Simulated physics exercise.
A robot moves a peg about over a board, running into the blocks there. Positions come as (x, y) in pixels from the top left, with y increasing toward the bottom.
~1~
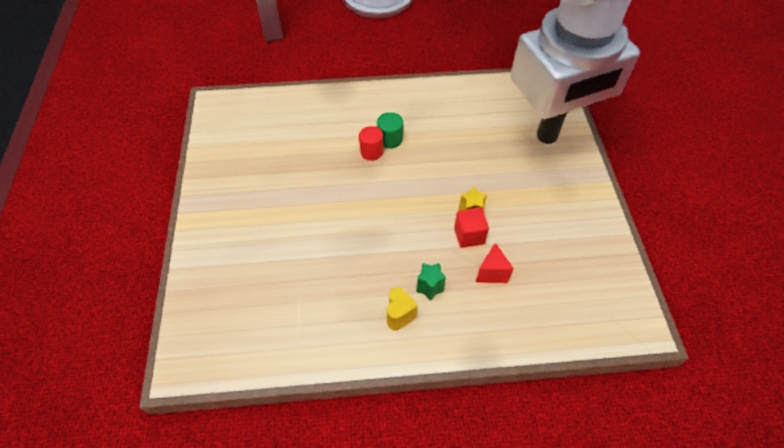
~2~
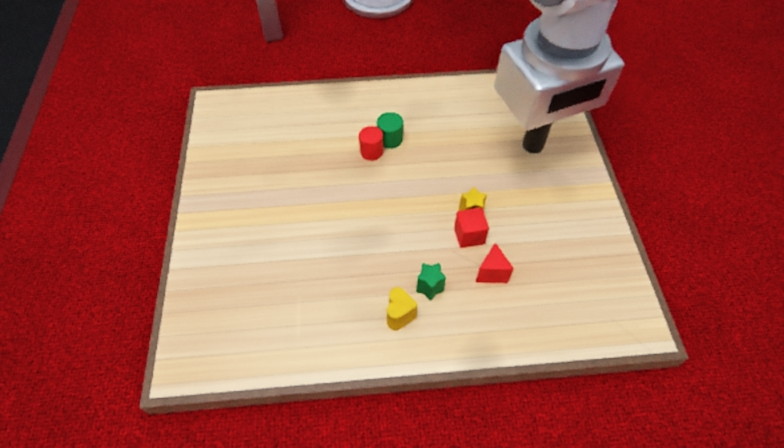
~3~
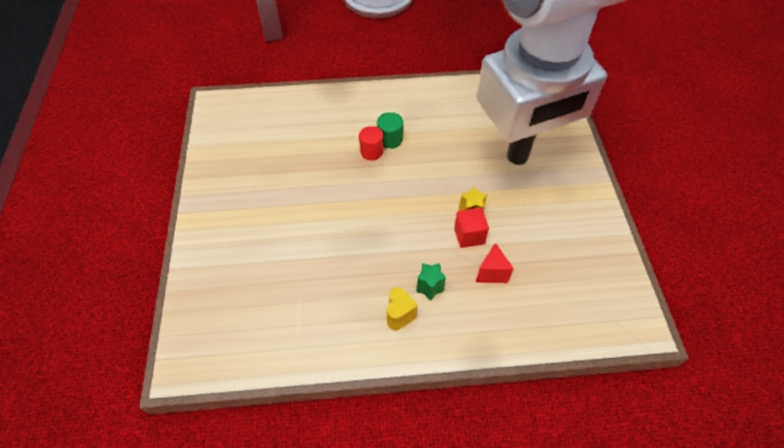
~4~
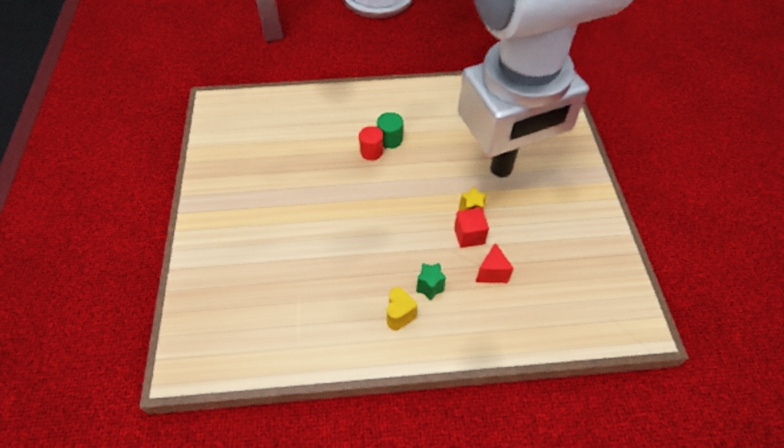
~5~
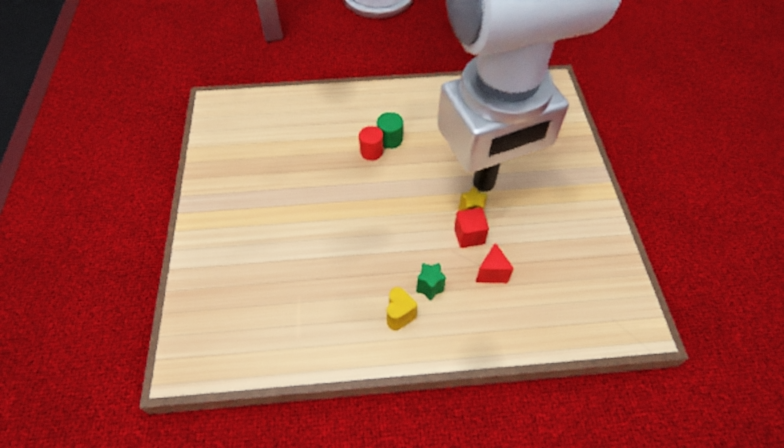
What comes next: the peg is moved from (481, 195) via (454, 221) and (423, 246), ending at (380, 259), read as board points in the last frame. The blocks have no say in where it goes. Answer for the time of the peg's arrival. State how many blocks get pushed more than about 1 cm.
It displaces two.
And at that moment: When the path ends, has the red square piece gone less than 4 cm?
The answer is no.
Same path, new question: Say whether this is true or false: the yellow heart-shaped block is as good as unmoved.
That is true.
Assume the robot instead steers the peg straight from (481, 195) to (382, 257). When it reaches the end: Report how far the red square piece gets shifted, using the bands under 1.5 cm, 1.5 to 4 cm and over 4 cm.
It ends 1.5 to 4 cm away.
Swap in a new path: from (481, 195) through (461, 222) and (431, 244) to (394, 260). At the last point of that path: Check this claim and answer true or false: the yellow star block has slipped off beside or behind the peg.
True - the claim holds.
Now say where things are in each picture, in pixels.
The first picture shows lower end of the peg at (547, 136), tops of blocks, yellow heart-shaped block at (400, 302), green star block at (432, 274), red square piece at (473, 220), yellow star block at (475, 197).
The second picture shows peg at (533, 146), blocks as before.
The third picture shows peg at (517, 157), blocks as before.
The fourth picture shows peg at (501, 169), blocks as before.
The fifth picture shows peg at (484, 183), yellow heart-shaped block at (400, 302), green star block at (432, 274), red square piece at (473, 220), yellow star block at (475, 197).
On the path given first. One third of the way, peg at (456, 210); red square piece at (467, 244), turned 25° anticlockwise; yellow star block at (457, 223), turned 35° anticlockwise.
Two thirds of the way, peg at (423, 236); red square piece at (469, 256), turned 50° anticlockwise; yellow star block at (444, 243), turned 85° anticlockwise.
At the end, peg at (380, 248); yellow heart-shaped block not moved; green star block not moved; red square piece at (469, 256), turned 50° anticlockwise; yellow star block at (444, 243), turned 85° anticlockwise.
